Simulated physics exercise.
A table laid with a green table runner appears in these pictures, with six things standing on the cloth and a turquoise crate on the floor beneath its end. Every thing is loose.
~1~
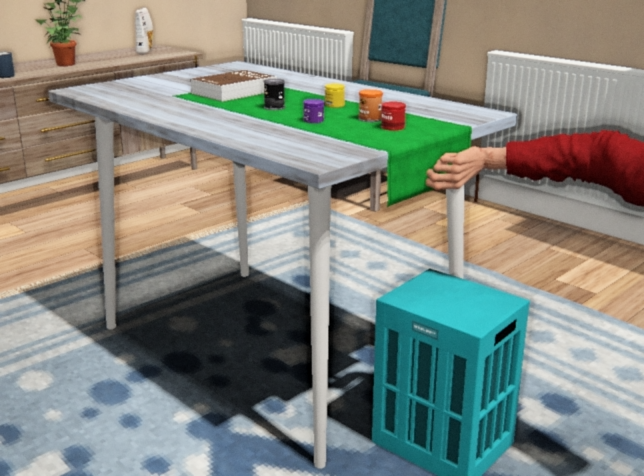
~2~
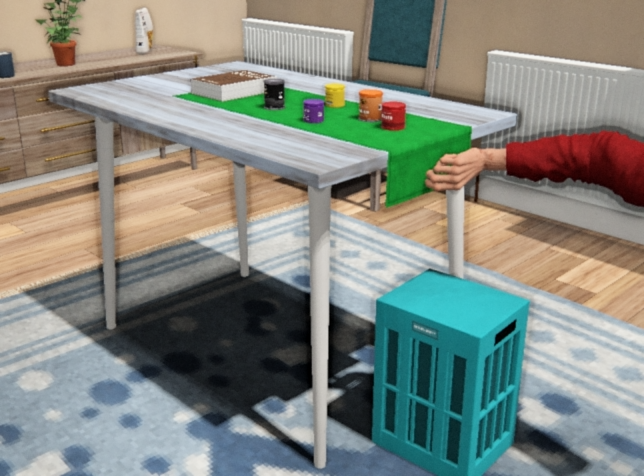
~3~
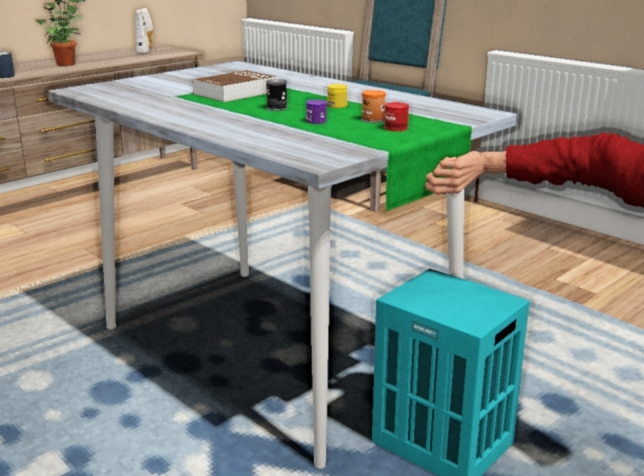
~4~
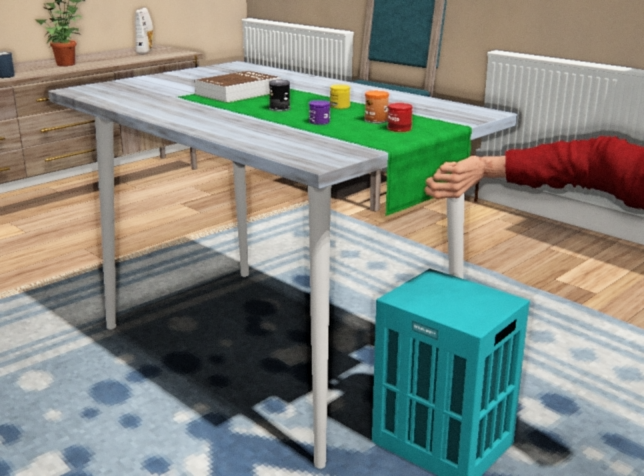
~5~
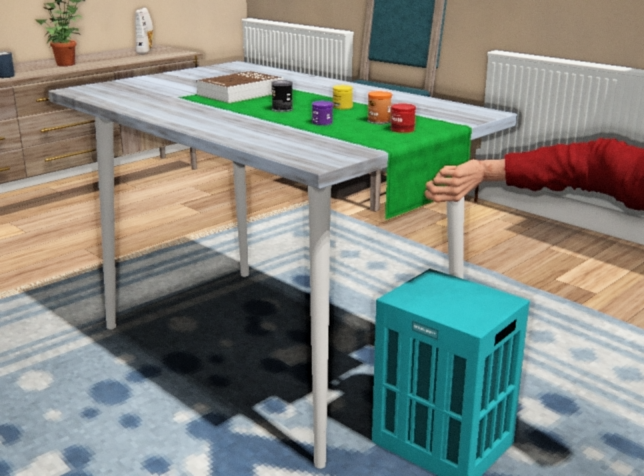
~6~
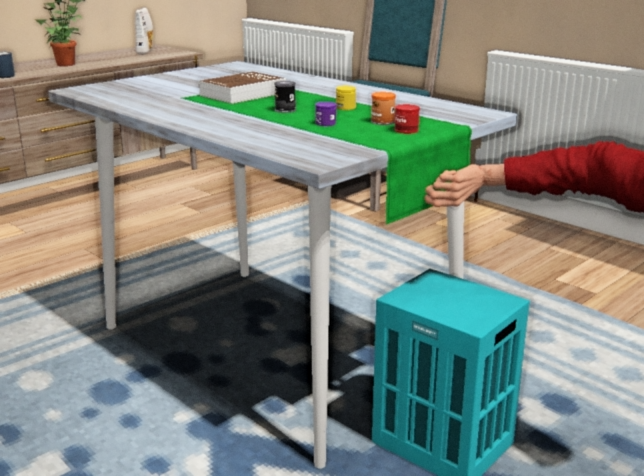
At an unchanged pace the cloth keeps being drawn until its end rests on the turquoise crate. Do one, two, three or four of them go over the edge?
Two of them do.
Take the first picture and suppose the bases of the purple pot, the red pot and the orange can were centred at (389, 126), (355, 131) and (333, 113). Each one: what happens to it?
The purple pot is carried off; the red pot comes down; the orange can keeps its place on top.
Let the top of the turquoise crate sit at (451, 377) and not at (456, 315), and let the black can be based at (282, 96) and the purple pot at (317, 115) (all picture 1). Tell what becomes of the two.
The black can? Safe. The purple pot? Lost.
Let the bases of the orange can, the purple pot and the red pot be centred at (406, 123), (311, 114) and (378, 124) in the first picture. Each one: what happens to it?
The orange can ends up off; the purple pot stays put; the red pot ends up off.
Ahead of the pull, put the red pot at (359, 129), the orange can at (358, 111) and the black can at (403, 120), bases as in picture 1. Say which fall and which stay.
The red pot ends up off, the orange can stays put, the black can ends up off.
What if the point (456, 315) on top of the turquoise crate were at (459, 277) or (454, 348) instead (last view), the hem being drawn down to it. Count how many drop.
Over the edge: 1, then 3.
A little later, hem near (428, 238); all still up.
Next, hem near (427, 267); red pot gone.
When it is over, hem on the crate; red pot and orange can gone. It carries off two.
